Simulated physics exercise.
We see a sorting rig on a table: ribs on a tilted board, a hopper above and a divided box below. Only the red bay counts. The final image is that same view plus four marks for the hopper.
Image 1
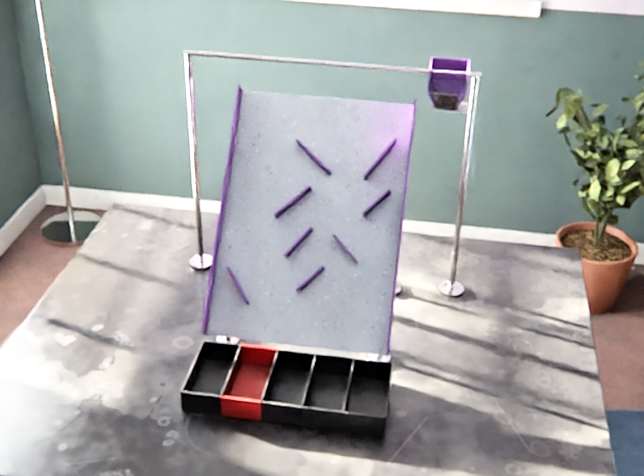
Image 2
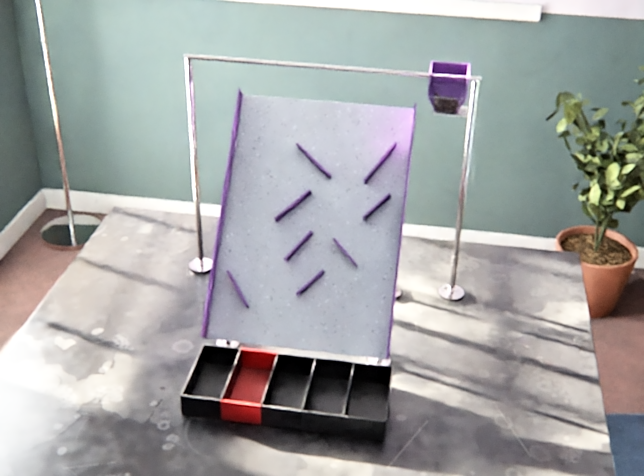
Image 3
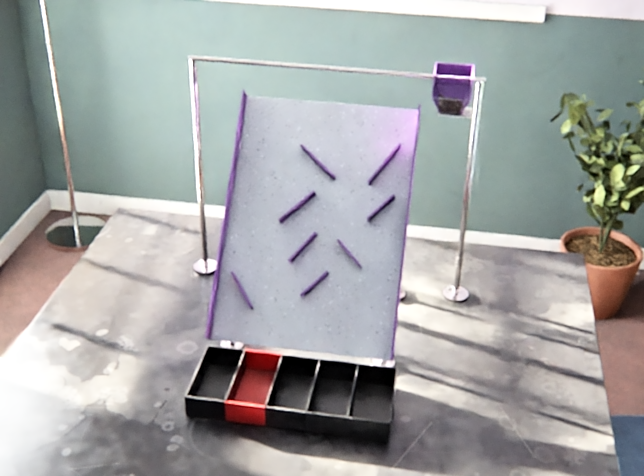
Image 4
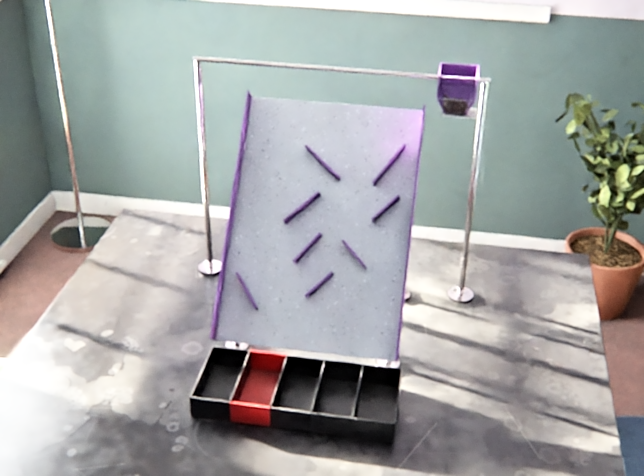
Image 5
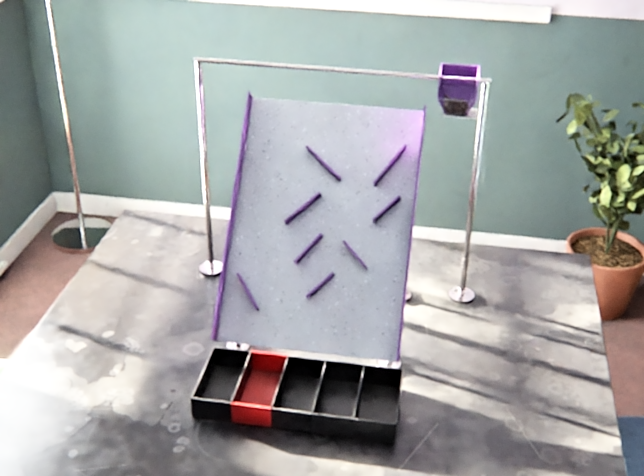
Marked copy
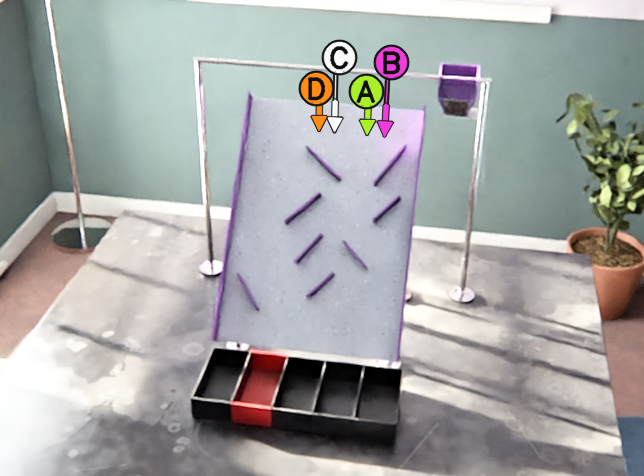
On a table, a tilted board with purple ribs stands still above a divided box.
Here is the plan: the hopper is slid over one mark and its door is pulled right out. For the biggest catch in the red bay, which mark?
I would pick mark B.
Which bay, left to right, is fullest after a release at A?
The fifth from the left.
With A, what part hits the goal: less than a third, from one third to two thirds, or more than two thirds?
It is less than a third.
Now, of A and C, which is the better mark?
A.
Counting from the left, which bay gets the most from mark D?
It is the fifth one.
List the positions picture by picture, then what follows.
In the first frame, hopper at (447, 99), allspice berries, door shut.
In the second frame, ribs (297, 143) to (330, 175), (364, 180) to (396, 142), (274, 219) to (310, 189).
In the third frame, ribs (367, 219) to (394, 195), (288, 261) to (315, 232), (338, 239) to (361, 266).
In the fourth frame, ribs (236, 272) to (255, 308), (305, 296) to (332, 272).
In the fifth frame, red bay at (251, 414), number 2 of 5 from the left.
On the marked copy, mark A meets the board at (367, 129); mark B meets the board at (384, 131); mark C meets the board at (334, 126); mark D meets the board at (319, 125).
Choosing A, a small part in the red bay, about two thirds in other bays, about a quarter outside the box.
Choosing B, about a quarter in the red bay, about a third in other bays, about a third outside the box.
Choosing C, none in the red bay, most in other bays, about a quarter outside the box.
Choosing D, a stray few in the red bay, about two thirds in other bays, about a quarter outside the box.
